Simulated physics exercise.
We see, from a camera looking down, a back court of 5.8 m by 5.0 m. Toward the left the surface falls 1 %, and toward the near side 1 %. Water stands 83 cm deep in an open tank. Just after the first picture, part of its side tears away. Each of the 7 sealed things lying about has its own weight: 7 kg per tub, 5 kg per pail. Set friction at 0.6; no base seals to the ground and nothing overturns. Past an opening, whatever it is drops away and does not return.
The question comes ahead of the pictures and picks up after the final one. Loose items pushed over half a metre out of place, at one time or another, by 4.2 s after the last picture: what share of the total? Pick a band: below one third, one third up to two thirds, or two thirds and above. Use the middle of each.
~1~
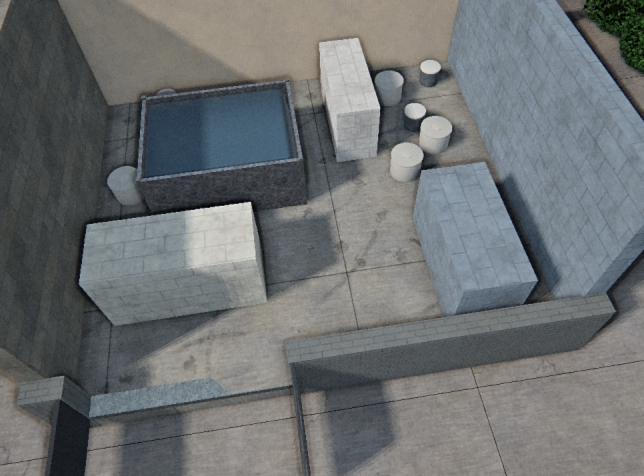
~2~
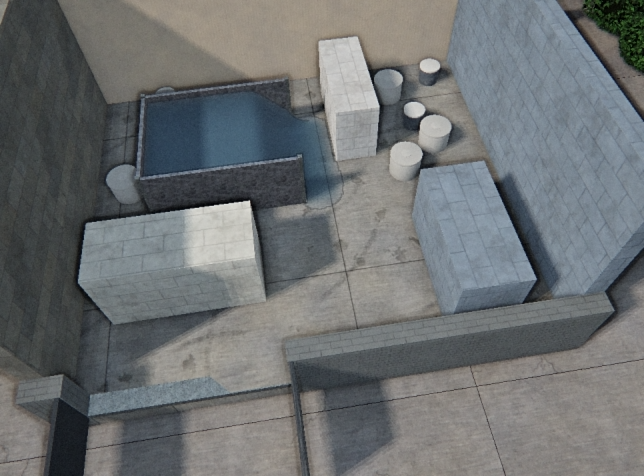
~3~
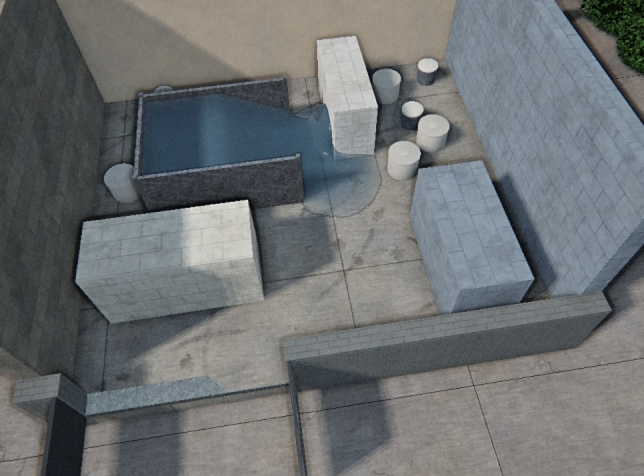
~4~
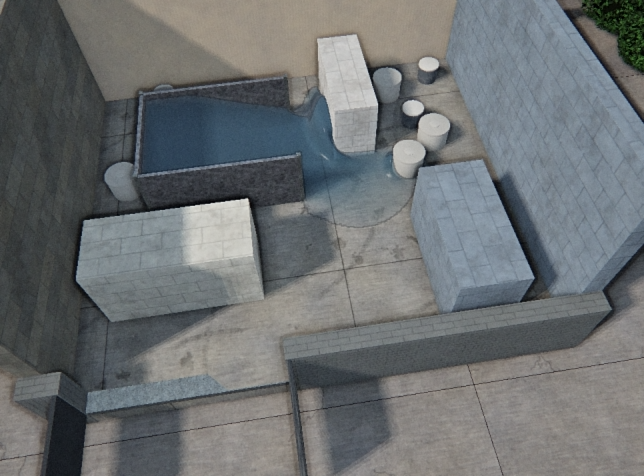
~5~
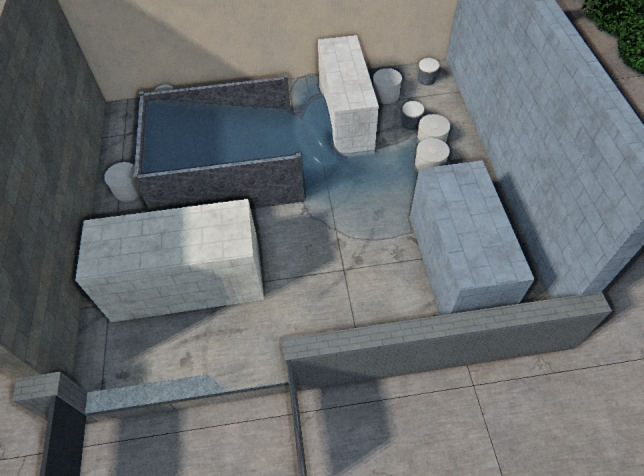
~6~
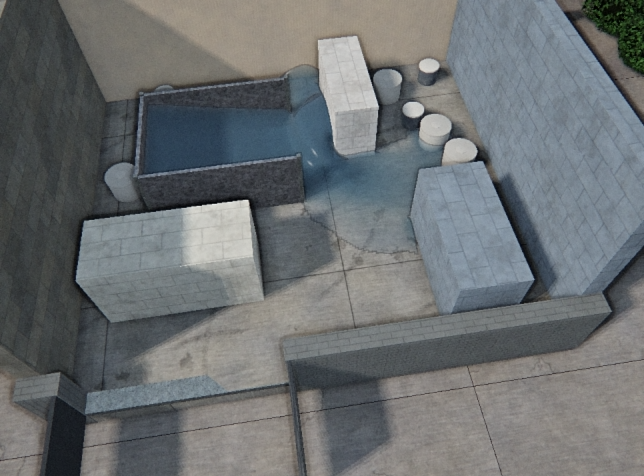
The share is two thirds and above.
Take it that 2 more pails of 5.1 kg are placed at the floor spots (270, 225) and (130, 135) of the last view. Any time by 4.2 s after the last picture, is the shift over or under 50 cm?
Taking them in turn, the first is below the mark and the second above the mark.
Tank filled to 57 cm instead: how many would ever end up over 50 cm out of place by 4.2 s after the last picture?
Then 6 of them.
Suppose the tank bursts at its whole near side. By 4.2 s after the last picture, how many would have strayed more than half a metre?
4.
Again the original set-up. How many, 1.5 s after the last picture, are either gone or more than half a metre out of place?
Count: 3.
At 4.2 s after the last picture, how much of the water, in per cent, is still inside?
Around 98 % of the water.
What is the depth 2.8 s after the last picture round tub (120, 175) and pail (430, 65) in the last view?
First roughly 10 cm, second roughly 20 cm.
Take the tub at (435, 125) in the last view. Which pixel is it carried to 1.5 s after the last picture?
Position: Approx. (428, 82).
Then, 0.4 s after the last picture 1 of 7 are over 50 cm from their spots; 1 afloat.
Then, 1.5 s after the last picture 3 of 7 are over 50 cm from their spots; 2 afloat.
Then, 2.8 s after the last picture 3 of 7 are over 50 cm from their spots; 7 afloat.
Then, 4.2 s after the last picture 6 of 7 are over 50 cm from their spots, and 6 have been at some point; 7 afloat.
